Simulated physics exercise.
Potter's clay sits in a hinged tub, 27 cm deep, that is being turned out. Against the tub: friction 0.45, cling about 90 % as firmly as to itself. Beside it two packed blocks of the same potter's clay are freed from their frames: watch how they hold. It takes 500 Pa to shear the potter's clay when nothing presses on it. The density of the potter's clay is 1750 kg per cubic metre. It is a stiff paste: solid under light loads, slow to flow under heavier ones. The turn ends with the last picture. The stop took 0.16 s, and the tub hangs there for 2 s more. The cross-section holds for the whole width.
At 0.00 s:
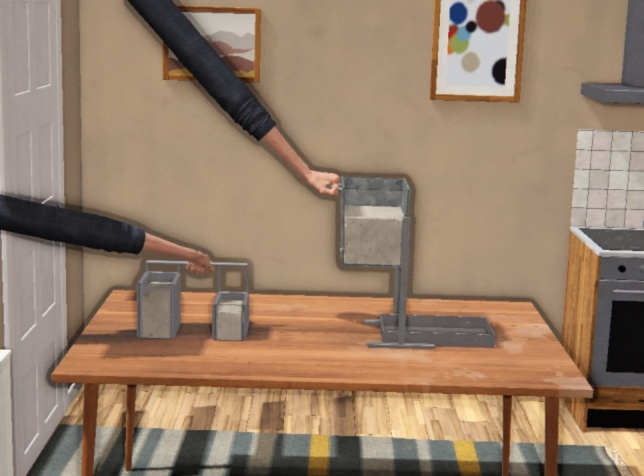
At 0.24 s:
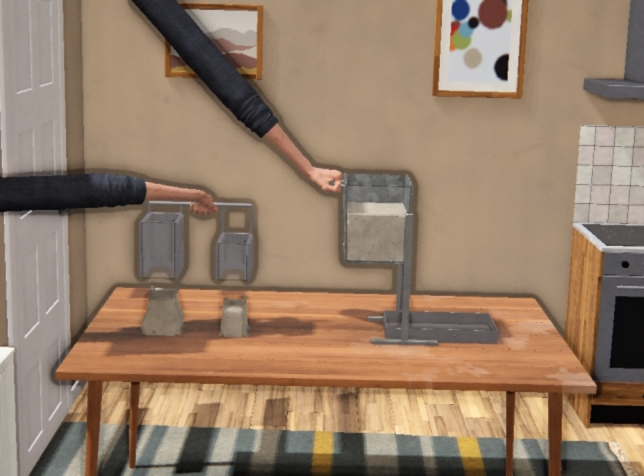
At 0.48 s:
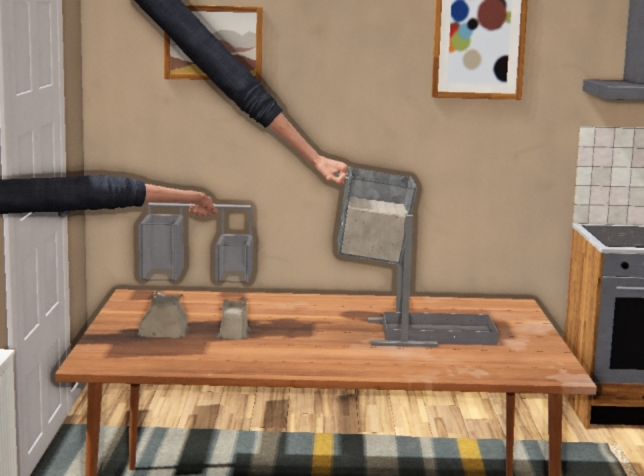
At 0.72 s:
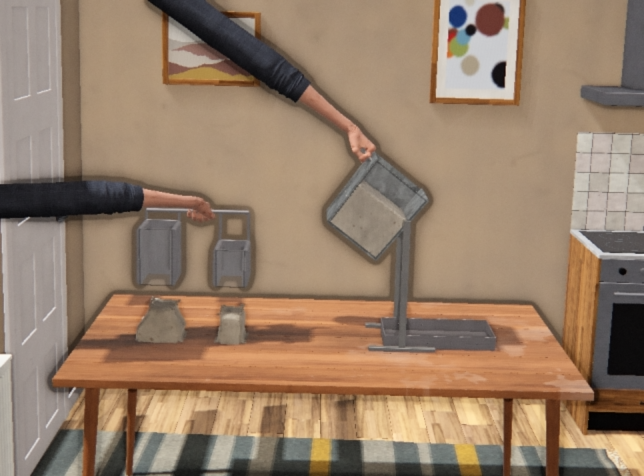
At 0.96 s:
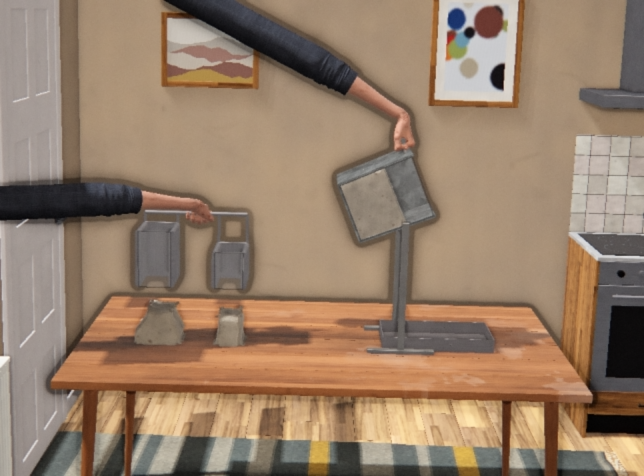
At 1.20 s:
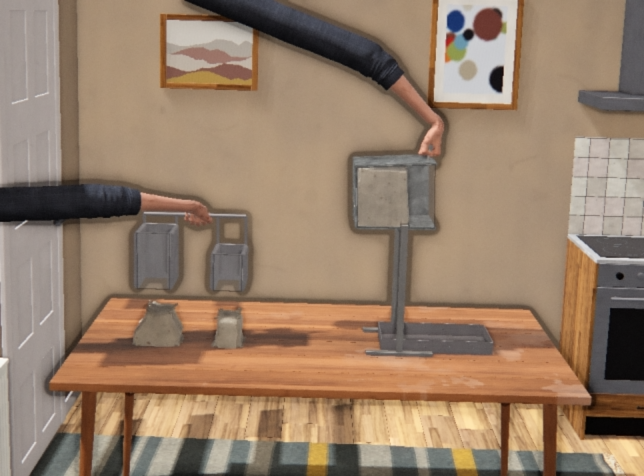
Hands lifting two grey moulds off clay blocks that slump slightly, then turning a raised tub of clay onto its side.
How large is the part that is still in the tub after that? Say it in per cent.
About 100 %.
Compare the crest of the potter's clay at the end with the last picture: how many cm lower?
Roughly 5 cm.
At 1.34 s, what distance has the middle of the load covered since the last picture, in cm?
About 3 cm.
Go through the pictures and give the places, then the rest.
The first picture shows handle-side rim at (345, 188), tilt 0 degrees; crest of the potter's clay at (348, 217); block heights 17 cm, 11 cm (left to right).
The second picture shows handle-side rim at (348, 184), tilt 0 degrees; crest of the potter's clay at (351, 214); block heights 14 cm, 11 cm (left to right).
The third picture shows handle-side rim at (353, 177), tilt 8 degrees; crest of the potter's clay at (352, 208); block heights 13 cm, 11 cm (left to right).
The fourth picture shows handle-side rim at (378, 161), tilt 37 degrees; crest of the potter's clay at (361, 187); block heights 13 cm, 11 cm (left to right).
The fifth picture shows handle-side rim at (413, 157), tilt 68 degrees; crest of the potter's clay at (382, 170); block heights 13 cm, 11 cm (left to right).
The sixth picture shows handle-side rim at (436, 165), tilt 88 degrees; crest of the potter's clay at (364, 169); block heights 13 cm, 11 cm (left to right).
After 1.34 s, the tub is at 88 degrees and holds 100 %.
After 1.51 s, the tub is at 88 degrees and holds 100 %.
After 1.68 s, the tub is at 88 degrees and holds 100 %.
After 1.85 s, the tub is at 88 degrees and holds 100 %.
After 3.20 s, the tub is at 88 degrees and holds 100 %.
